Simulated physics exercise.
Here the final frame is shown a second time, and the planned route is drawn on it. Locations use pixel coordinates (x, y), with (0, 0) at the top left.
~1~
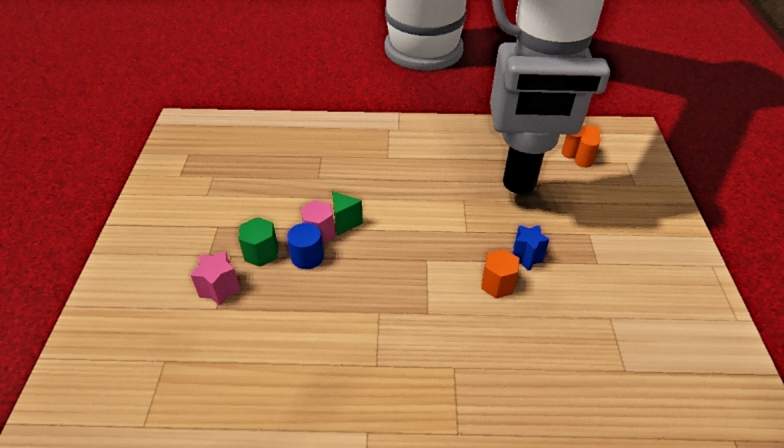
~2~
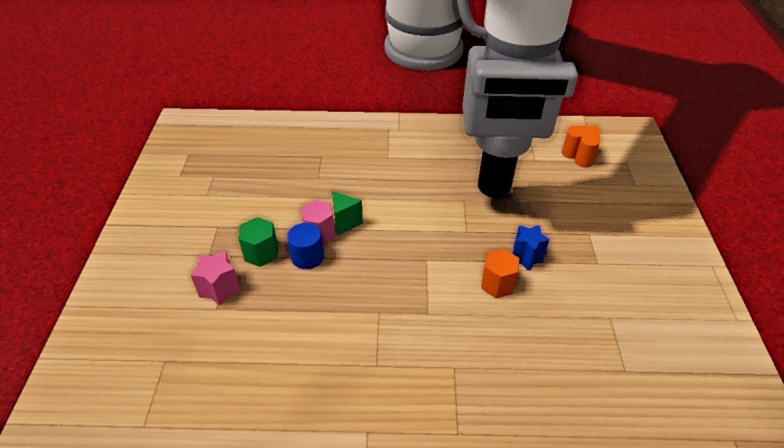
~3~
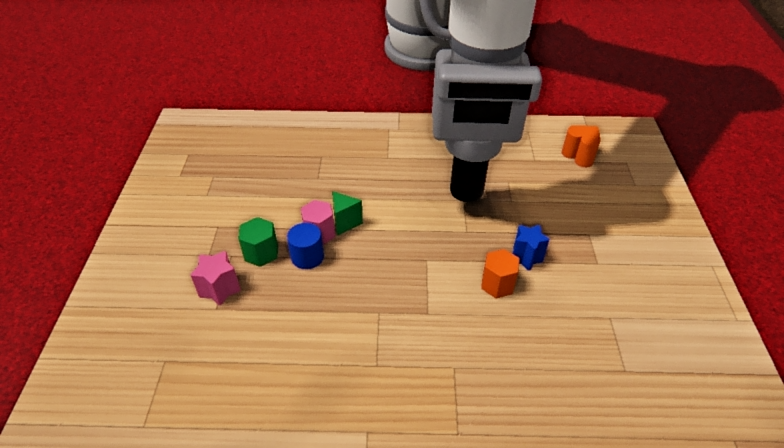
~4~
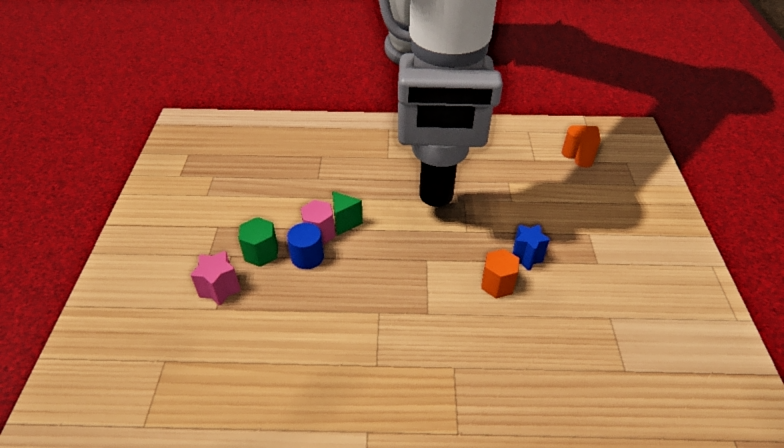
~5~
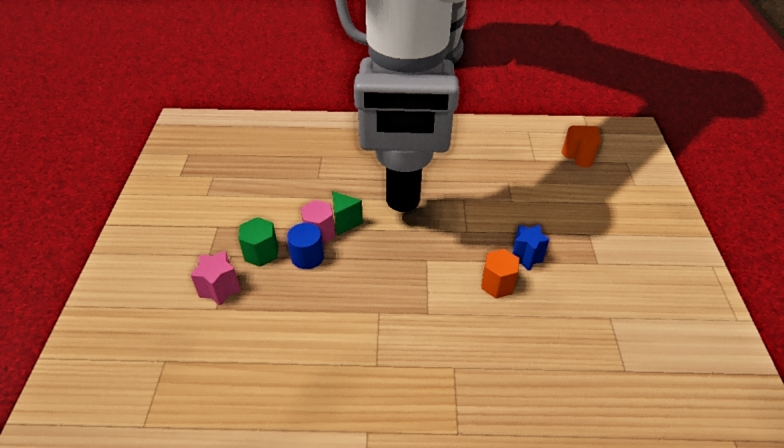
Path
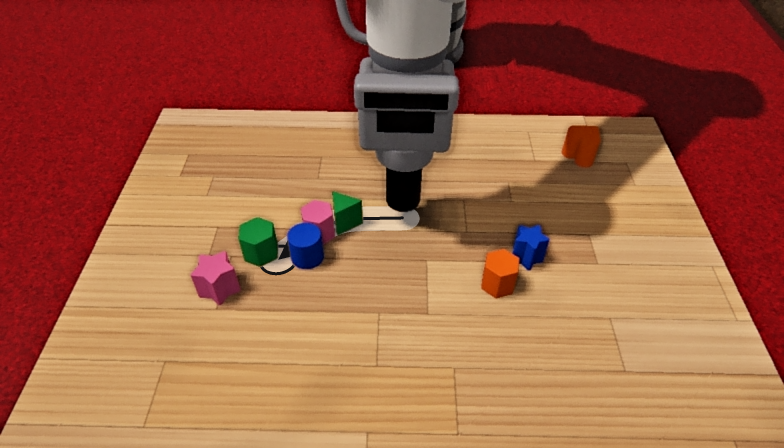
To begin with, a grey robot arm with a black tip hovers over the right part of a wooden board scattered with pink, green, blue and orange blocks. The arm moves steadily left across the back of the board, ending near the green triangular block, while every block stays still.
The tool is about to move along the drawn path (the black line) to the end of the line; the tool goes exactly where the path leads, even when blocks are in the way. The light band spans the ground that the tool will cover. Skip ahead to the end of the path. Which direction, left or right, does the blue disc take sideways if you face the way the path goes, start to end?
Answer: Left.
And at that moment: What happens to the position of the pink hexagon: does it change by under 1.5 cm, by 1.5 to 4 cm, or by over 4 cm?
Long: Over 4 cm.
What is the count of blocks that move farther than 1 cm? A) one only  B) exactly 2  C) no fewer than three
That would be C.
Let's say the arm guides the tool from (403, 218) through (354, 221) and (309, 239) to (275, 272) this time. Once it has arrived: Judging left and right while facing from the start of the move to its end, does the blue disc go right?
My answer is no.
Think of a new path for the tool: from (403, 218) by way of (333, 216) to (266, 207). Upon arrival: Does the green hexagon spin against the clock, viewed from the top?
No, it doesn't check out.
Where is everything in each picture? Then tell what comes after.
In the first picture, tool's lower end (519, 184); green hexagon (256, 230); blue disc (304, 234); pink hexagon (317, 211); green three-sided block (343, 201).
In the second picture, tool (494, 188); blocks still.
In the third picture, tool (466, 192); blocks still.
In the fourth picture, tool (436, 197); blocks still.
In the fifth picture, tool (403, 202); green hexagon (256, 230); blue disc (304, 234); pink hexagon (317, 211); green three-sided block (343, 201).
Drawn move, from (403, 218) through (357, 219) and (315, 233) to (278, 260).
On the path given first. One third of the way, tool (355, 202); blue disc (297, 238); pink hexagon (296, 213); green three-sided block (320, 203).
Two thirds of the way, tool (312, 217); green hexagon (222, 238), turned 50° anticlockwise; blue disc (296, 238); pink hexagon (248, 220), turned 15° clockwise; green three-sided block (275, 214).
At the end, tool (275, 243); green hexagon (206, 241), turned 95° anticlockwise; blue disc (280, 263); pink hexagon (227, 217), turned 65° clockwise; green three-sided block (247, 230), turned 70° clockwise.
